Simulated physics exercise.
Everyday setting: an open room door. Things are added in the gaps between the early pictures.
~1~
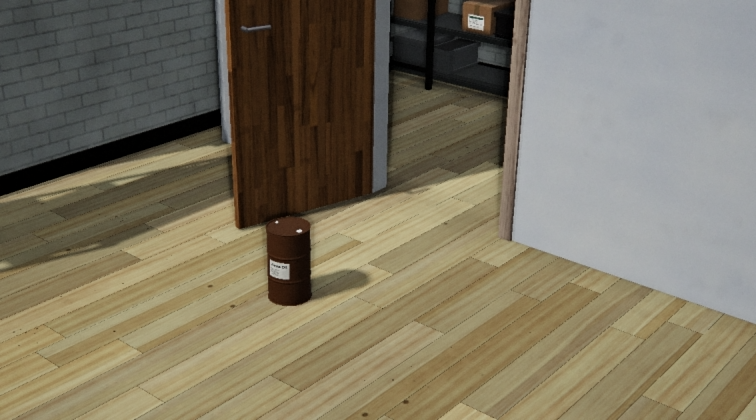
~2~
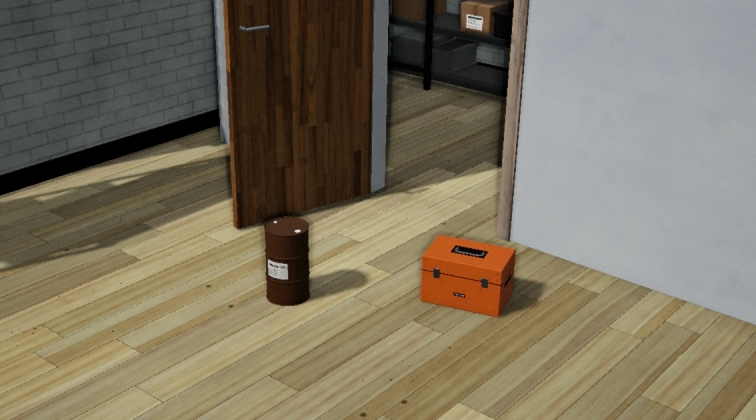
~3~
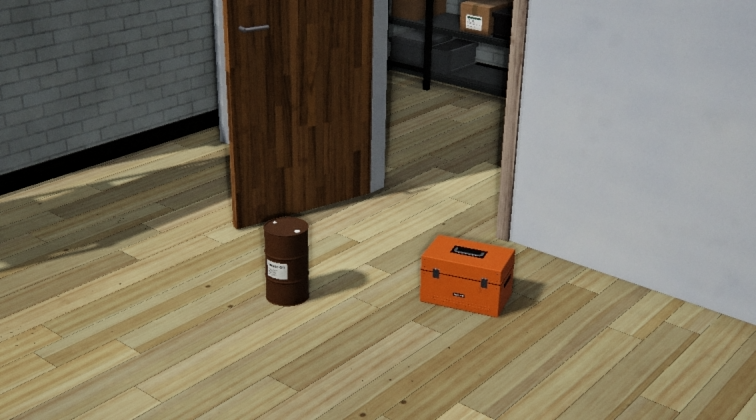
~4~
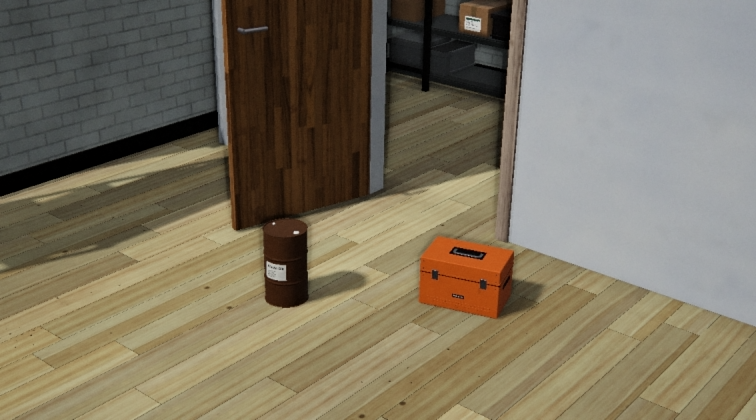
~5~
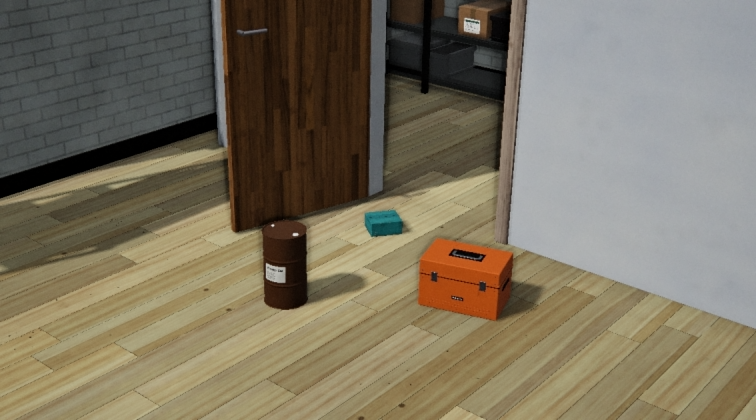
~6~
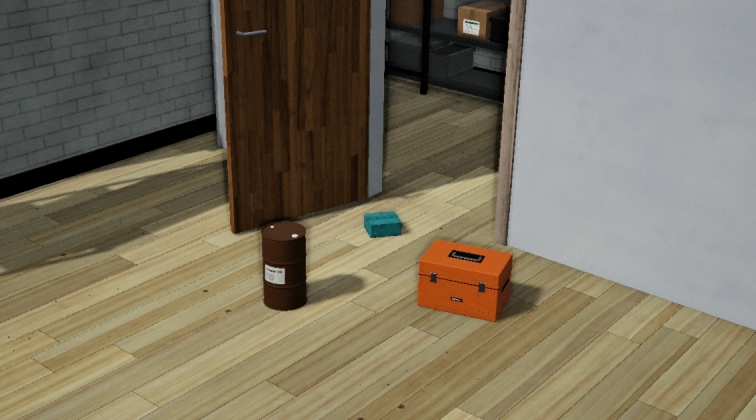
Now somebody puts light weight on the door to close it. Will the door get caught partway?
No. The door travels the whole way.
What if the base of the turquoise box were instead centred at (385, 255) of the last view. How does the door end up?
The door is obstructed after that.
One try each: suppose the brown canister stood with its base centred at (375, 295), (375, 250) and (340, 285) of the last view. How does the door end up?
First try: It shuts; second try: It stops short; third try: It shuts.
Then, 1.20 s after the last picture, door at 48°; turquoise box slid a little near (389, 225).
Then, 1.70 s after the last picture, door at 17°; turquoise box slid well along near (433, 219).
At rest, door at 0°; moved from the start, turquoise box; the other 2 in place. Seen from the same camera at the end, turquoise box near (456, 209).
